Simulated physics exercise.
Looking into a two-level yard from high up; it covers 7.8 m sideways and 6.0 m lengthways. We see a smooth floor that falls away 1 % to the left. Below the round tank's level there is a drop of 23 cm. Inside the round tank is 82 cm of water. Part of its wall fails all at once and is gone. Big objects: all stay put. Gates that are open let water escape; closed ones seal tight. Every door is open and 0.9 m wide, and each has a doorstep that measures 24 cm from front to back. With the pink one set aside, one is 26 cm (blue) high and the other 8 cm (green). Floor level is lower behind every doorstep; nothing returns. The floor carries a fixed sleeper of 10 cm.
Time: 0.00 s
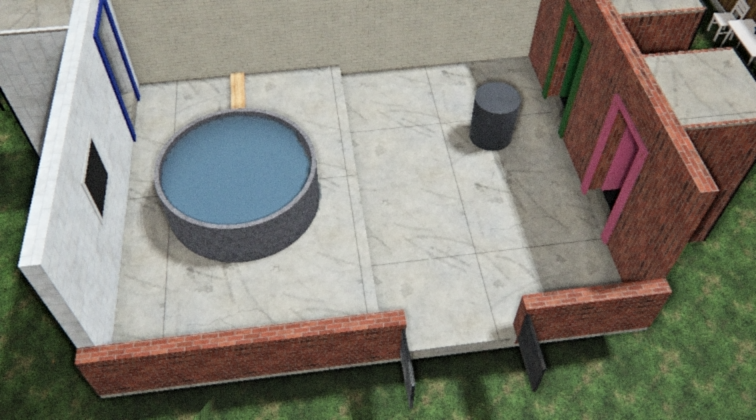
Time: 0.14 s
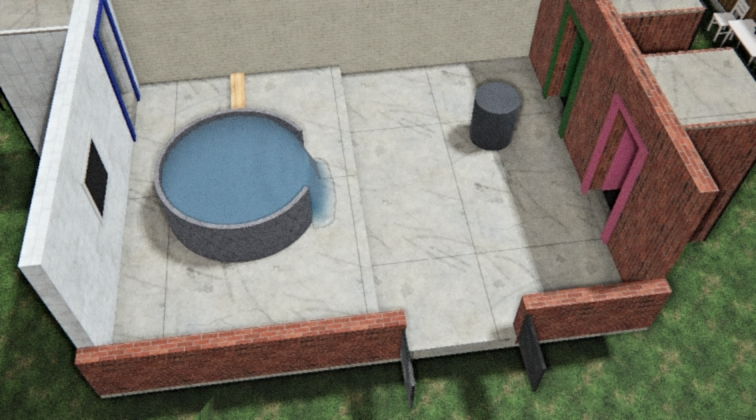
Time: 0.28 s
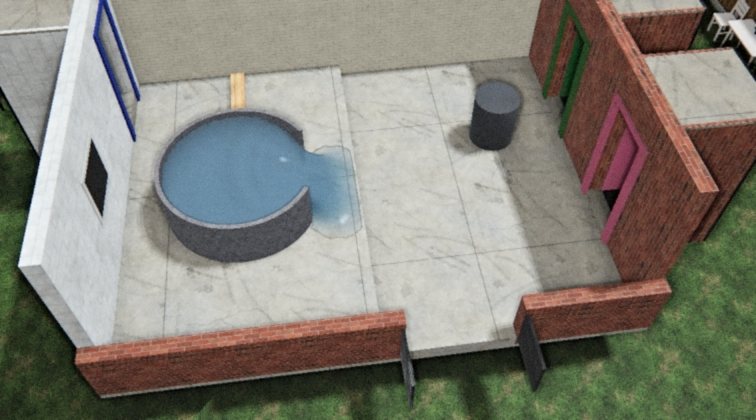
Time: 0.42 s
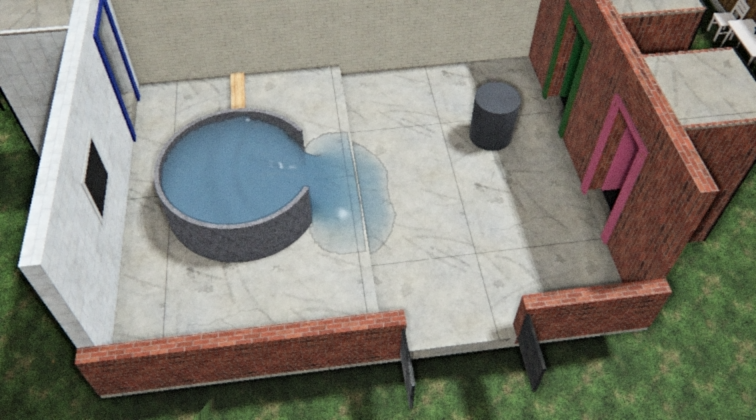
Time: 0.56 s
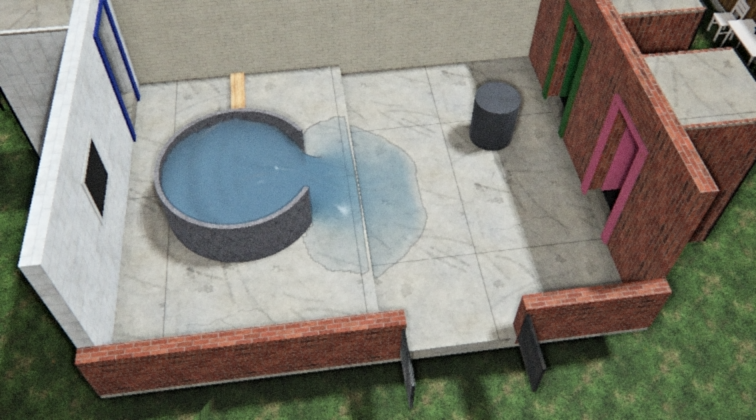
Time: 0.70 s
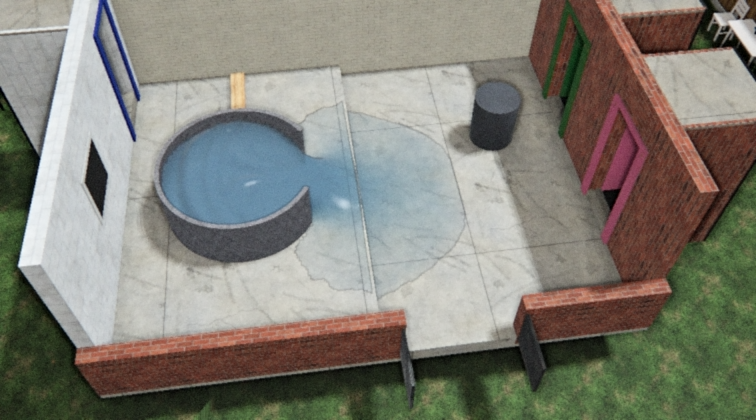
In this clip, a round tank of water stands in a walled yard seen from above, then part of its right side disappears and water pours through the gap, spreading rightward across the pale floor in a widening rounded sheet.
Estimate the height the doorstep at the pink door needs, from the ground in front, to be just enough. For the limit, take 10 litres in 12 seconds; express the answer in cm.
It needs some 25 cm.
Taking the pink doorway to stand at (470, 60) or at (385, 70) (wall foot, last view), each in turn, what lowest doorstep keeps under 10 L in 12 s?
You'd want roughly 22 cm there first, then roughly 14.5 cm.
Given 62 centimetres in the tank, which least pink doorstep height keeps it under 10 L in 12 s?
Then a height close to 17 cm.
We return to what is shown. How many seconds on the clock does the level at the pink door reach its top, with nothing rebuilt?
Roughly 2.4 s.
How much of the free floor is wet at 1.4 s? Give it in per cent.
About 45 per cent.
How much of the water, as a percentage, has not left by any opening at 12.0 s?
Close to 76 per cent is still present.
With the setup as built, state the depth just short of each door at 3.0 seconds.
Lab note, cm: Blue 0; pink 24; green 9.
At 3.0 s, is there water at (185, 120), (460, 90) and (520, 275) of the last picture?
Those three come out bone-dry, soaked and soaked, in that order.
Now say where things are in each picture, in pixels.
The first frame shows the round tank at (237, 167) is whole and still, 82 cm deep; the pink door at (610, 176) is dry.
In the second frame, the gap is at (314, 179), the front 0.3 m out at (326, 168); the back of the round tank holds 82 cm.
In the third frame, the front is at (352, 158), 0.8 m from the gap at (314, 183); 1.3 m2 of floor is wet, 82 cm left at the back.
In the fourth frame, the gap is at (314, 184), the front 1.3 m out at (378, 163); the back of the round tank holds 82 cm.
In the fifth frame, the gap is at (314, 185), the front 1.8 m out at (408, 160); the back of the round tank holds 80 cm.
In the sixth frame, the gap is at (314, 184), the front 2.4 m out at (445, 159); the back of the round tank holds 71 cm; the pink door at (610, 176), 4.8 m from the gap, is still 2.3 m from the nearest water.
After 1.4 s water covers 45 % of the floor, deepest (38 cm) near (322, 195); 2 cm at the pink door, 0 litres in over its 13 cm doorstep.
After 3.0 s water covers 60 % of the floor, deepest (35 cm) near (610, 260); 24 cm at the pink door, 76 litres in over its 13 cm doorstep.
After 12.0 s water covers 60 % of the floor, deepest (16 cm) near (608, 311); 13 cm at the pink door, 114 litres in over its 13 cm doorstep.
At the pink door as built, the water arrived by 1.4 s and peaked near 29 cm at 2.4 s.
With a doorstep of 21.5 cm, 24 litres would have come in within the 12 s; with 29 cm, 1 litre. So under 10 litres takes about 25 cm.
